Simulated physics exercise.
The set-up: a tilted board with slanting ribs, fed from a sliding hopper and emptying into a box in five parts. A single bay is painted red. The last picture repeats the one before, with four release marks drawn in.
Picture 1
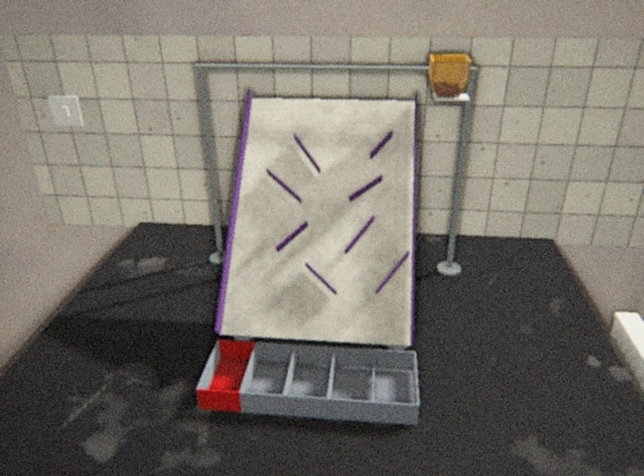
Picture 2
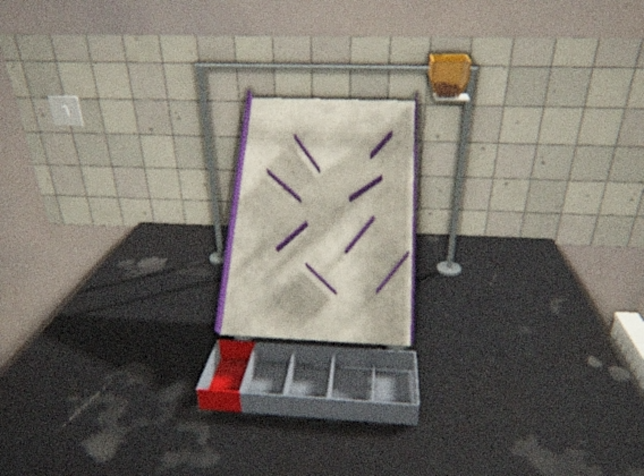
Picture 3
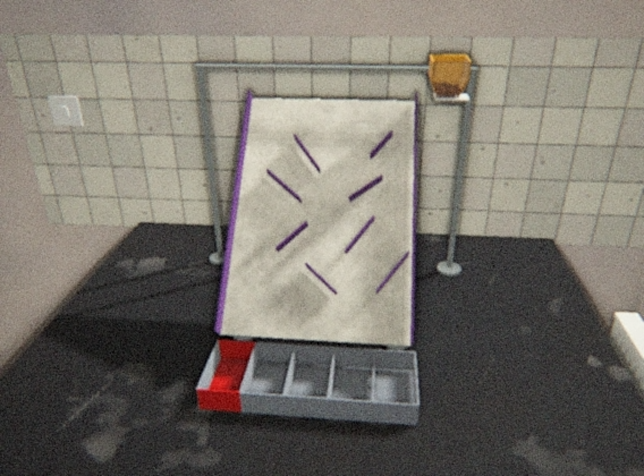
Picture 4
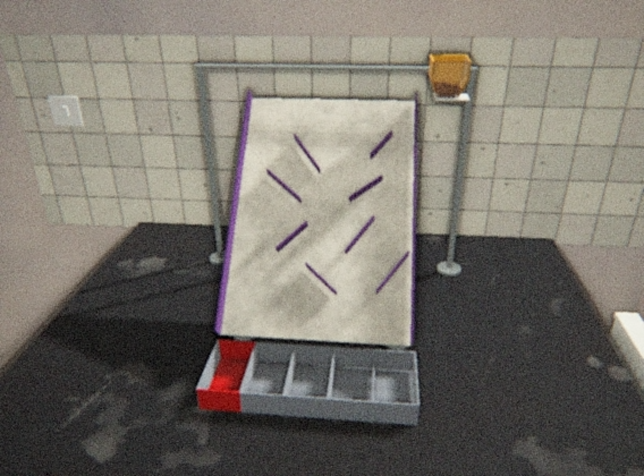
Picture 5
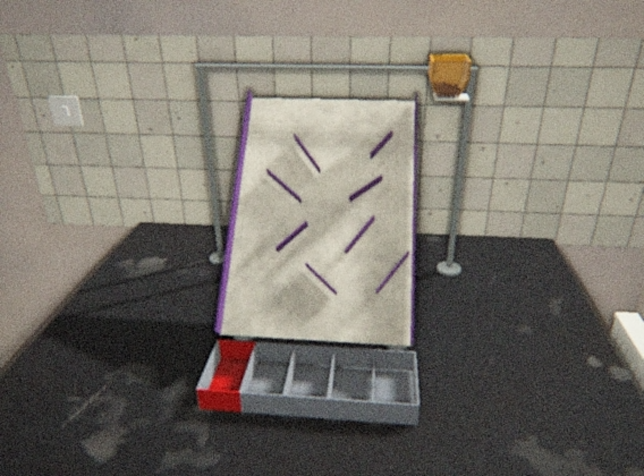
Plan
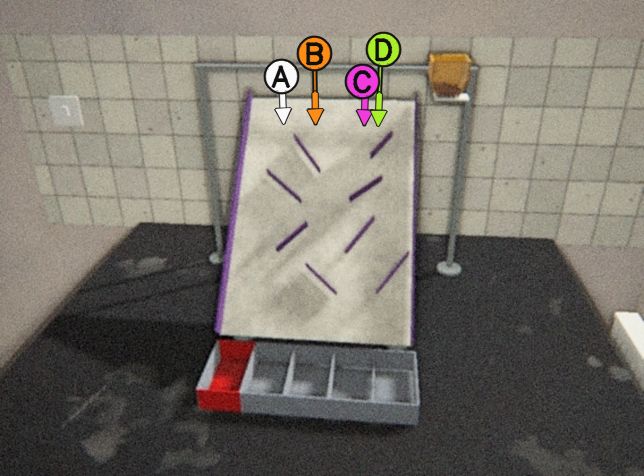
A tilted pale board with slanting purple ribs stood above a five-part tray with a red left section, while an orange-brown container sat at the upper right of the rail, and nothing visibly moved.
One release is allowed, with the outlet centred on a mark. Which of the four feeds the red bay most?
Mark A.
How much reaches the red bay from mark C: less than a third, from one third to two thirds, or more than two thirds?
It is less than a third.
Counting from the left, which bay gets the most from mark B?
The fourth from the left.
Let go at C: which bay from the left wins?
The fourth.
On the marked copy, mark A meets the board at (283, 118); mark B meets the board at (315, 118); mark C meets the board at (364, 119); mark D meets the board at (378, 120).
With A, about a third in the red bay, about two thirds in other bays.
With B, a stray few in the red bay, nearly all in other bays.
With C, a small part in the red bay, most in other bays.
With D, about a quarter in the red bay, most in other bays, a stray few outside the box.
